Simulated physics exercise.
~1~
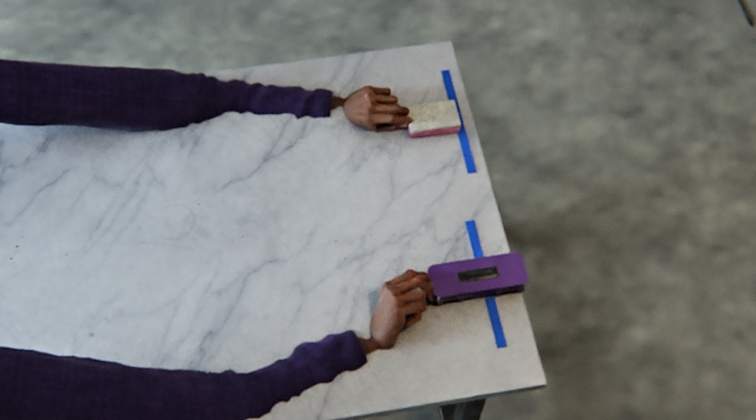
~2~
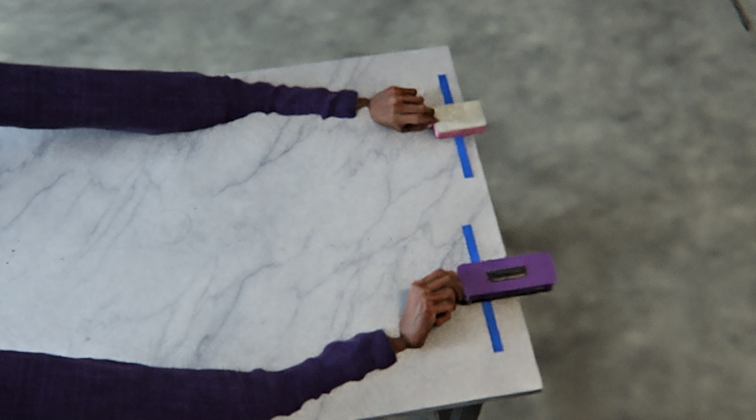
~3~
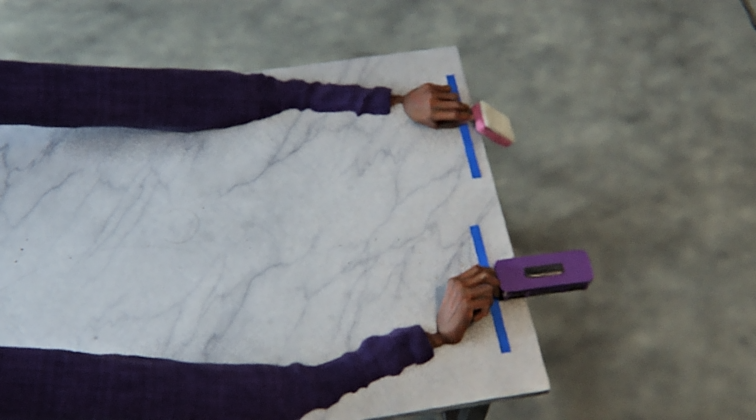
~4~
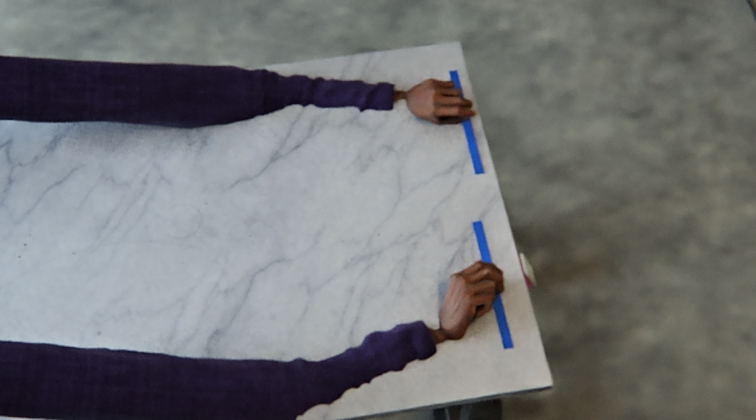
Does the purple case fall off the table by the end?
Yes, the purple case goes over the edge of the table, and so does the pink sponge.
